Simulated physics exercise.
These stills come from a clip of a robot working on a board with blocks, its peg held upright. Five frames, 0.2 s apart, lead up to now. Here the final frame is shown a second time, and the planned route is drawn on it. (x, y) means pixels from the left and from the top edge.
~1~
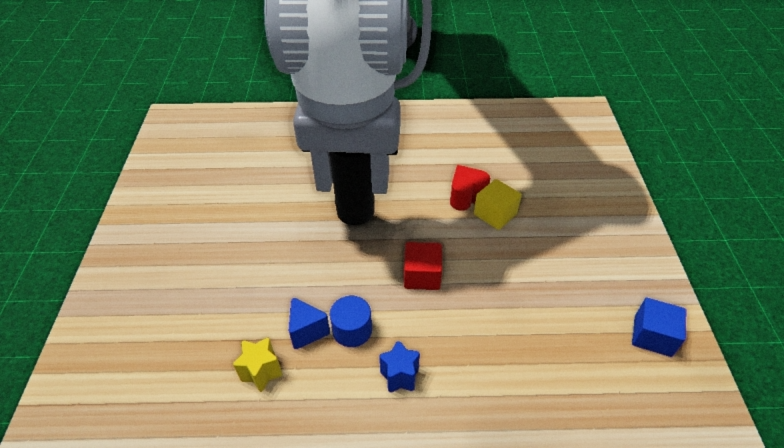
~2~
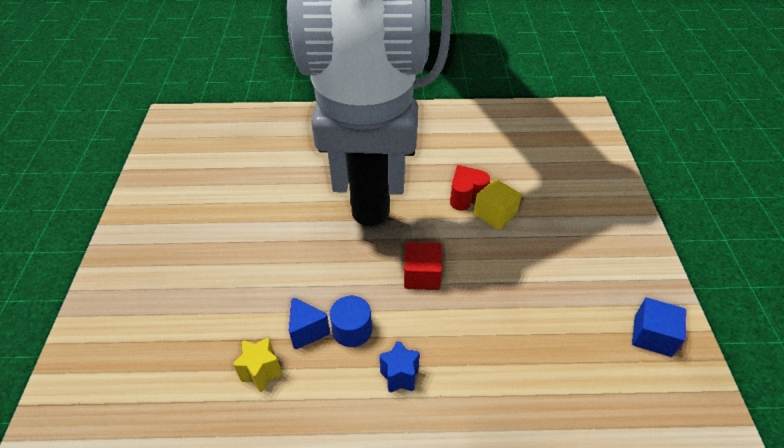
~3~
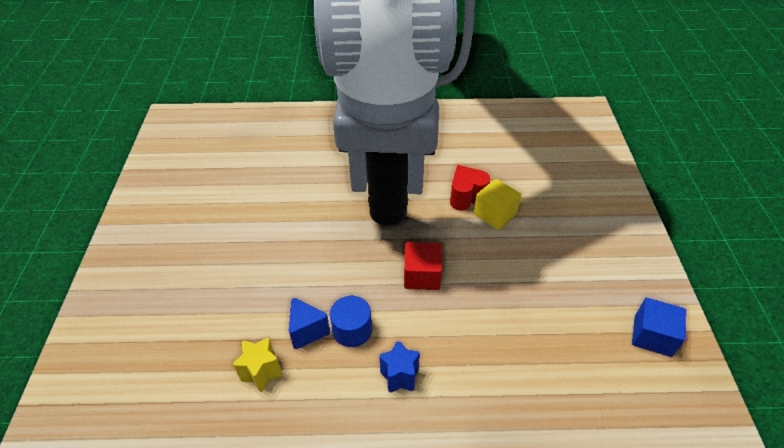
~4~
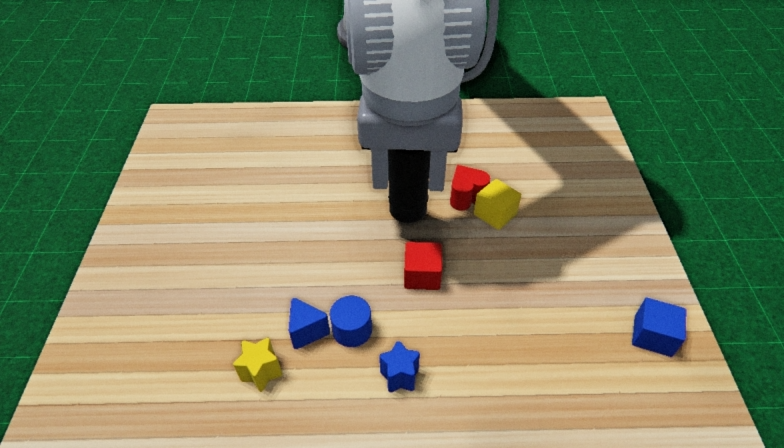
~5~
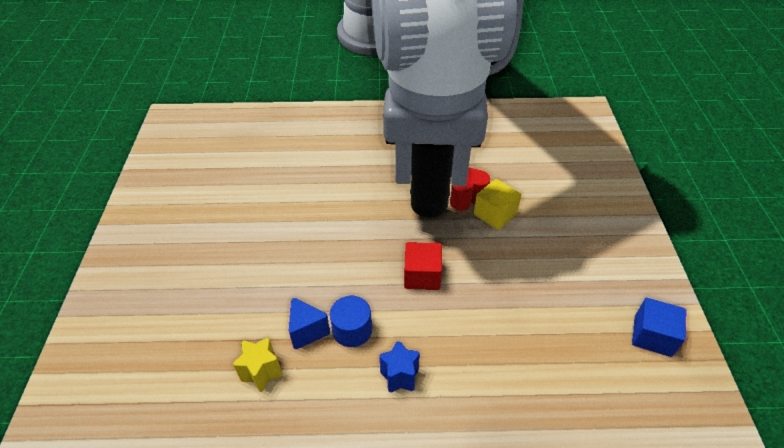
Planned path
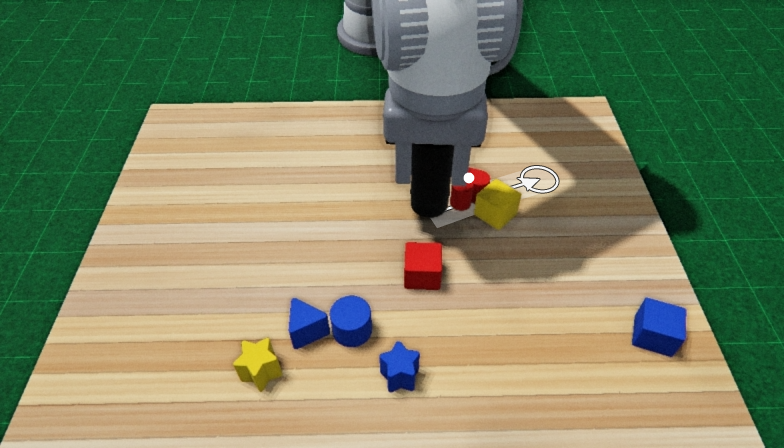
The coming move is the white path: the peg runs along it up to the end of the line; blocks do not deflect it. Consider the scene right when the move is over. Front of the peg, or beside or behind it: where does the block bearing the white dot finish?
The peg will have lost it.
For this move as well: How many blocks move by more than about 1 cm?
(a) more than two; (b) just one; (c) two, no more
My answer is option c.
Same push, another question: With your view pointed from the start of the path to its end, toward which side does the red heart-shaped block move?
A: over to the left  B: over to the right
I'll go with A - over to the left.
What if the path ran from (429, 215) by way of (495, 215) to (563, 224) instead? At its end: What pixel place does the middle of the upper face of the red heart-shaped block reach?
Around pixel (493, 170).
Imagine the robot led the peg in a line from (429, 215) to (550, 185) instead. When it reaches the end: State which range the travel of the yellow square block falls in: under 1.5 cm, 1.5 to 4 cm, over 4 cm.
It falls in the over 4 cm band.
Path on the board, in a line from (429, 215) to (540, 179); the dot is on the red heart-shaped block.
What follows on the original path. One third of the way, peg (468, 192); red heart-shaped block (493, 164), turned 25° anticlockwise; yellow square block (503, 195).
Two thirds of the way, peg (506, 180); red heart-shaped block (513, 149), turned 80° anticlockwise; yellow square block (517, 197), turned 20° clockwise.
At the end, peg (542, 169); red square block in place; red heart-shaped block (522, 141), turned 125° anticlockwise; yellow square block (517, 197), turned 20° clockwise.
